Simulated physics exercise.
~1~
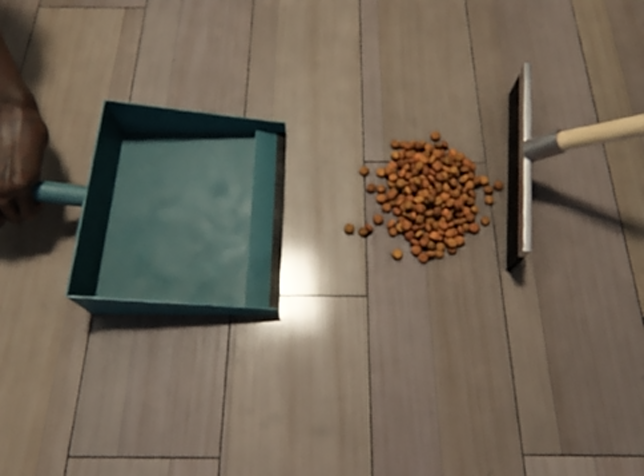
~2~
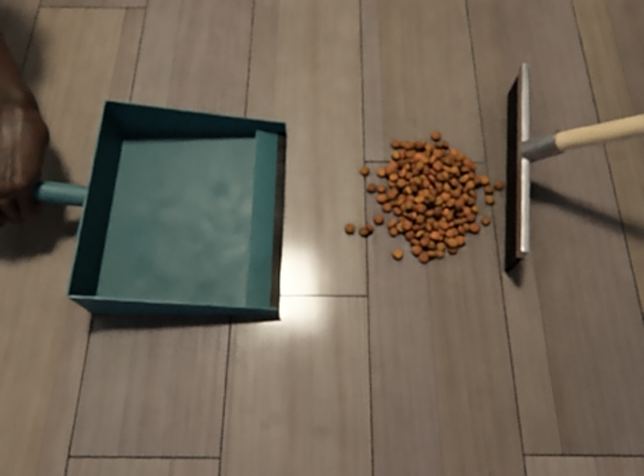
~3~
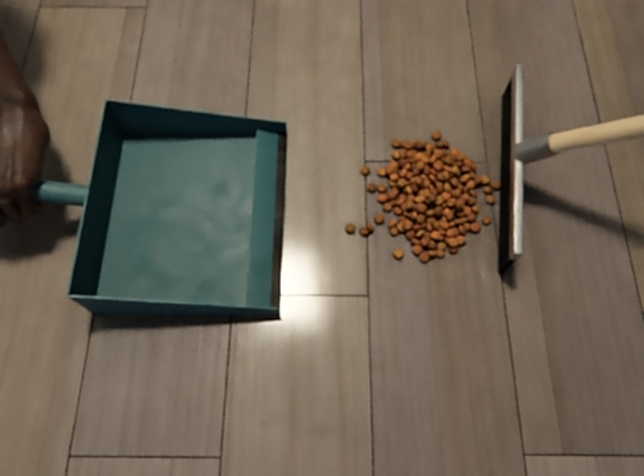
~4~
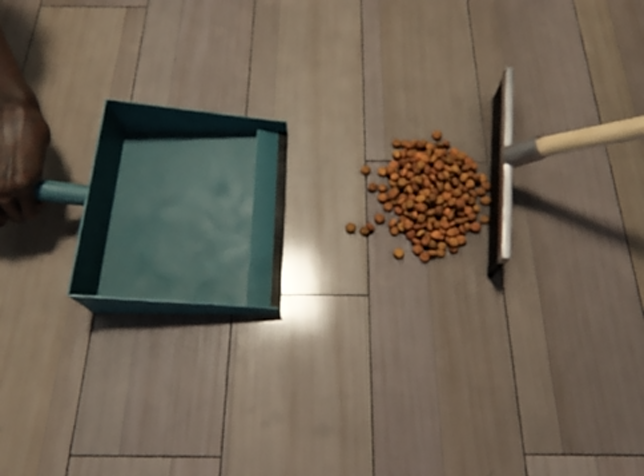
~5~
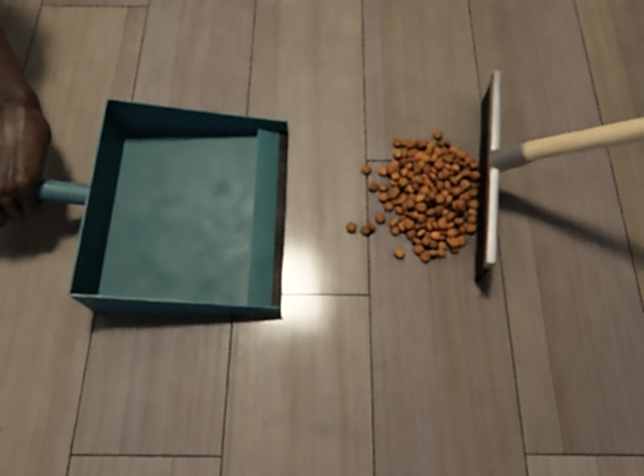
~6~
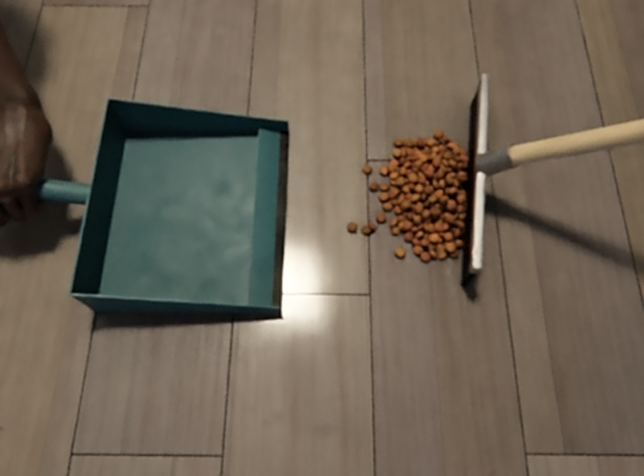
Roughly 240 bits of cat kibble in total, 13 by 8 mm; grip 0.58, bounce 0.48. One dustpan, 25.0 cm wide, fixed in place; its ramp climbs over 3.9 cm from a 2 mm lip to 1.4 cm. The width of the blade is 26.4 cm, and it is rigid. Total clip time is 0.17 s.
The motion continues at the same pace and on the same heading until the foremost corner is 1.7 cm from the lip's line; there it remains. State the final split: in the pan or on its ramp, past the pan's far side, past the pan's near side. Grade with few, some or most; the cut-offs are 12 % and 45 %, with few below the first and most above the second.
Pan: Some; far side: Few; near side: Few.
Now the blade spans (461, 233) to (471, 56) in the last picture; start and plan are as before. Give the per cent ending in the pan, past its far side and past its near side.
Per cent by place - pan 35, far side 25, near side 0.
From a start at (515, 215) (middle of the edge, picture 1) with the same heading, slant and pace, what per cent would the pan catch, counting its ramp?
10 per cent, roughly.
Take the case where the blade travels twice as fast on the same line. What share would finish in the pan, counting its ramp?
Share: Close to 45 %.
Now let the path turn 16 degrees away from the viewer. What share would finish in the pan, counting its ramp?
Roughly 35 per cent would finish in the pan or on its ramp.
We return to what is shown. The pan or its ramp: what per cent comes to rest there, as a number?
Roughly 30 in a hundred come to rest there.
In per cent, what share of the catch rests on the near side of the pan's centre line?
Some 70 per cent.
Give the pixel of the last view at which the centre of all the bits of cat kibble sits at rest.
Somewhere near (292, 209) in the last picture.
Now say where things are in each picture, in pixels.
The first frame shows blade from (524, 252) to (524, 71), moved 0.0 cm, 0 of the pieces shifted so far; middle of the pieces at (430, 190); pan at (180, 217).
The second frame shows blade from (522, 253) to (523, 72), moved 0.3 cm, 0 of the pieces shifted so far; middle of the pieces at (430, 190).
The third frame shows blade from (515, 255) to (517, 73), moved 1.3 cm, 1 of the pieces shifted so far; middle of the pieces at (431, 189).
The fourth frame shows blade from (503, 259) to (507, 76), moved 2.8 cm, 5 of the pieces shifted so far; middle of the pieces at (431, 189).
The fifth frame shows blade from (489, 264) to (495, 79), moved 4.6 cm, 45 of the pieces shifted so far; middle of the pieces at (431, 188).
The sixth frame shows blade from (475, 268) to (483, 82), moved 6.5 cm, 162 of the pieces shifted so far; middle of the pieces at (432, 191); pan at (183, 215).
Then, 0.20 s after the last picture, middle of the blade 13 cm from the lip; 0 % over the lip, far side 5 %, near side 0 %.
Then, 0.33 s after the last picture, middle of the blade 6 cm from the lip; 0 % over the lip, far side 5 %, near side 0 %.
Then, 0.59 s after the last picture, middle of the blade 3 cm from the lip; 30 % over the lip, far side 5 %, near side 0 %.
In the end, pan 30 %, far side 5 %, near side 0 %, in front of the lip or behind the blade 65 %.
